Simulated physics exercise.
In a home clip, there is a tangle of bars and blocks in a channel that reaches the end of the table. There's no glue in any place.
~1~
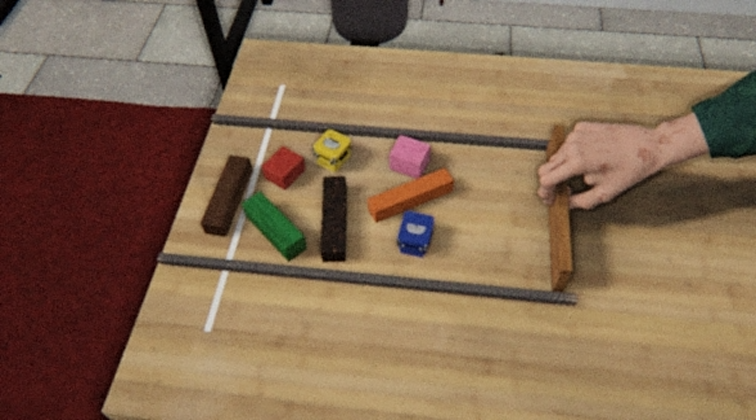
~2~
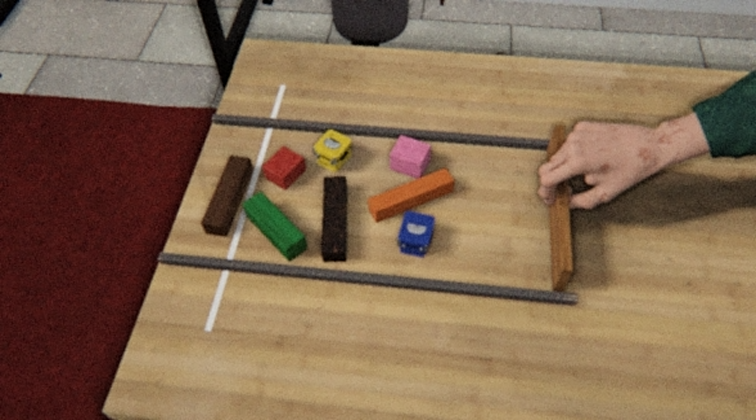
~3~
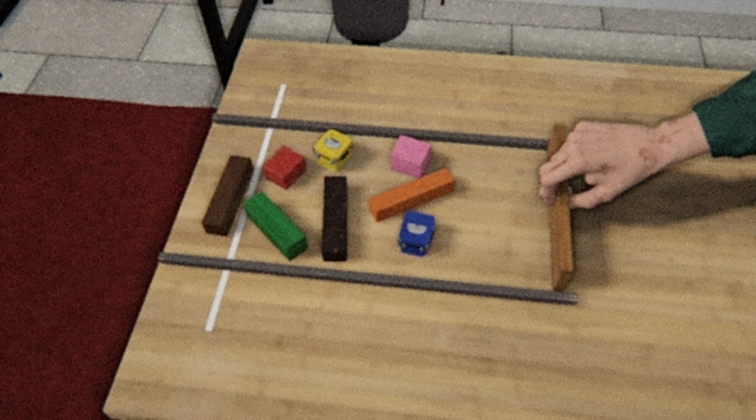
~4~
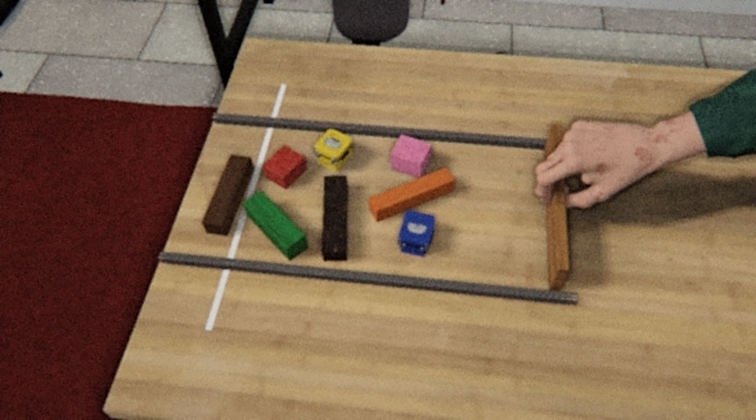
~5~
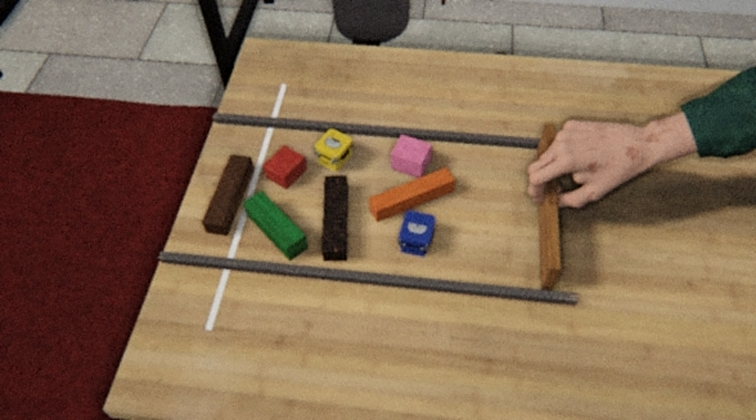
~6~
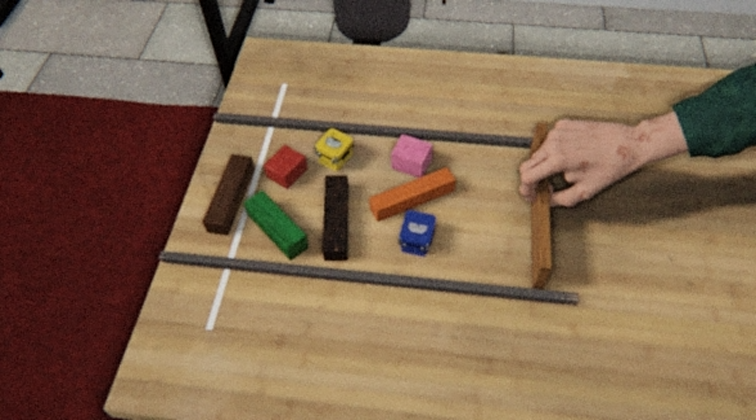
In this clip, a hand holds a wooden board upright across two dark rails at the right of a tabletop, then slides it slightly left toward scattered coloured bars and blocks, which stay in place near a white line.
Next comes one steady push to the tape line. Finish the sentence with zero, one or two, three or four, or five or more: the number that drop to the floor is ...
The number that drop to the floor is one or two.
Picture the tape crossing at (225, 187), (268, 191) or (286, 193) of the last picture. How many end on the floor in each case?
In order: 5, 1 and 0.
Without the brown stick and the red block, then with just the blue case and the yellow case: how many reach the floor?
The first removal gives 1, the second gives 1.
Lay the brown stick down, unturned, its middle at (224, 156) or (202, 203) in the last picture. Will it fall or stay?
Goes off the edge; goes off the edge.
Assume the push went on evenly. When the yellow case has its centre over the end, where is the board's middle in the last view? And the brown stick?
About (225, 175), and (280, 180) for the other.
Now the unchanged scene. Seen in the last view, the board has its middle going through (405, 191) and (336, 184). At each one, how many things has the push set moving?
In order, the tallies are 4 and 8.
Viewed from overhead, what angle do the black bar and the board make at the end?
Roughly 35°.
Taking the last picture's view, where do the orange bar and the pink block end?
Final pixels, roughly: (230, 176) for the first, (254, 131) for the other.
Soon after, none off yet; brown stick at rest near (230, 193); red block at rest near (286, 167); green stick at rest near (276, 225).
After that, none off yet; brown stick moving near (221, 190); red block displaced a little near (276, 171); green stick displaced a little near (248, 226).
In the end, the number that fall off is one or two; gone, green stick and brown stick.
